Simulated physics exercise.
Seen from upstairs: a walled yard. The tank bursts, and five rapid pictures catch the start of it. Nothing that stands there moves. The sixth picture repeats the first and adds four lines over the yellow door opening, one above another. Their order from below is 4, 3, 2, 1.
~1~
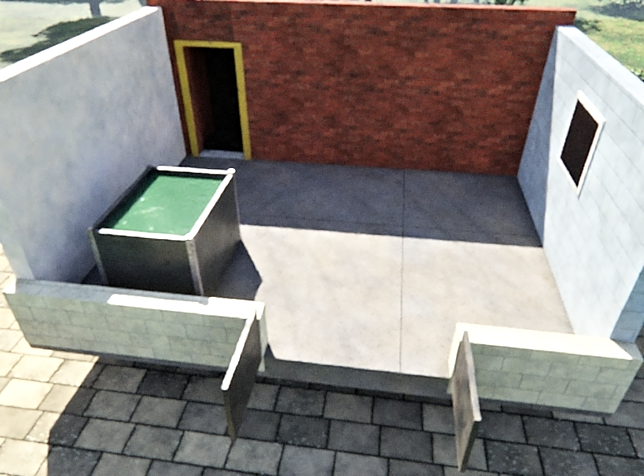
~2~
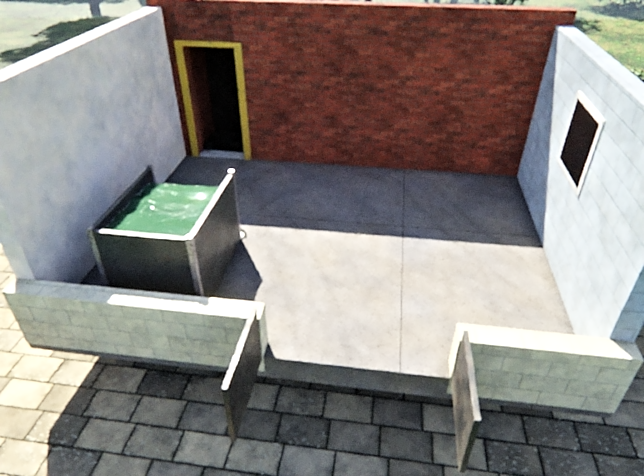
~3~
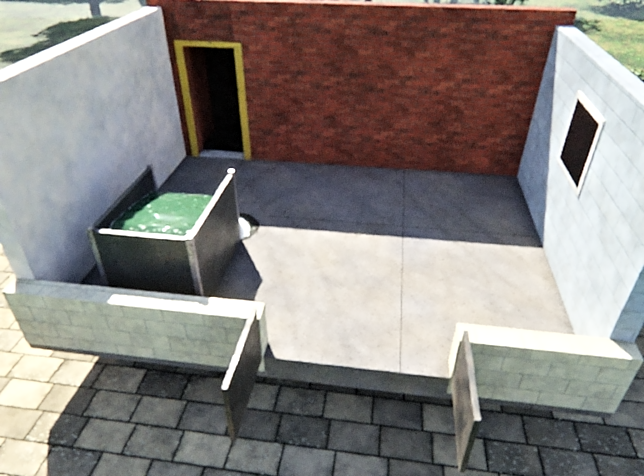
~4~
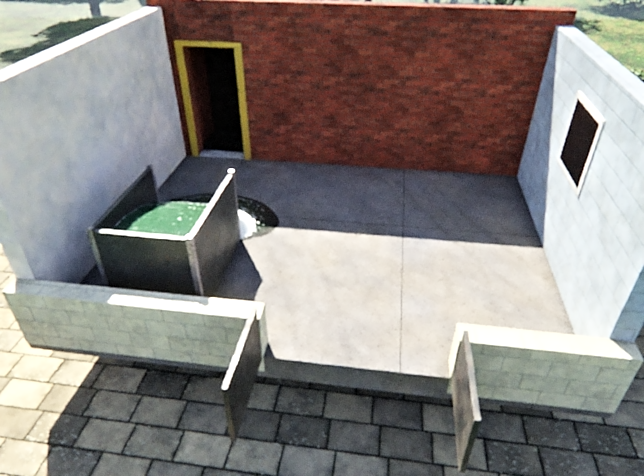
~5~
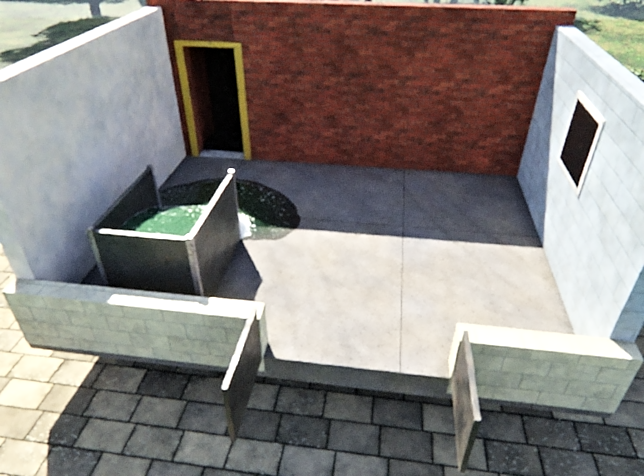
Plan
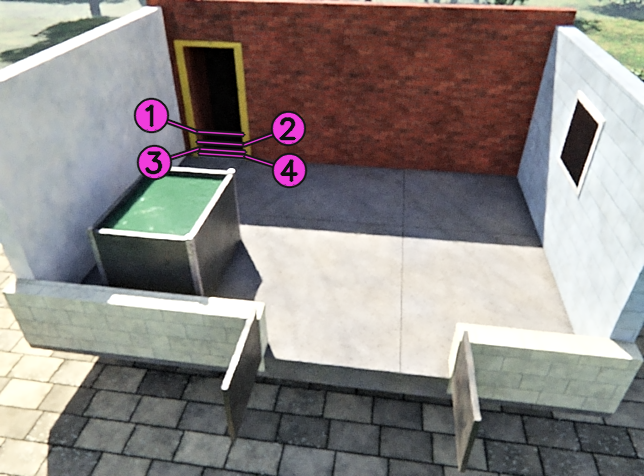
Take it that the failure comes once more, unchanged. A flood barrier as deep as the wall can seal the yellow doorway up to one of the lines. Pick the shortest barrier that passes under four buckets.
It is 1.
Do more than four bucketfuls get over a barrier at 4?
Yes, it does.
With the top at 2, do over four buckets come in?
Yes.
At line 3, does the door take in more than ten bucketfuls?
Yes, clearly.
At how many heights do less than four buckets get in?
One.
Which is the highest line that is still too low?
That would be 2.
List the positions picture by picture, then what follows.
In the first picture, water in the tank at rest, its middle at (169, 204); foot of the yellow doorway at (222, 158); open gate at (359, 309).
In the second picture, water covers 1 % of the ground, its front hidden from here.
In the third picture, water covers 3 % of the ground, its front hidden from here.
In the fourth picture, front seen at (265, 223), 7 % of the ground wet.
In the fifth picture, front seen at (235, 180), 13 % of the ground wet.
On the marked copy, 1 at (219, 133); 2 at (220, 143); 3 at (221, 150); 4 at (222, 154); from the bottom up 4, 3, 2, 1.
Choosing 1, a splash gets over, under a bucket.
Choosing 2, about 9 bucketfuls get in.
Choosing 3, dozens of bucketfuls pour in.
Choosing 4, dozens of bucketfuls pour in.
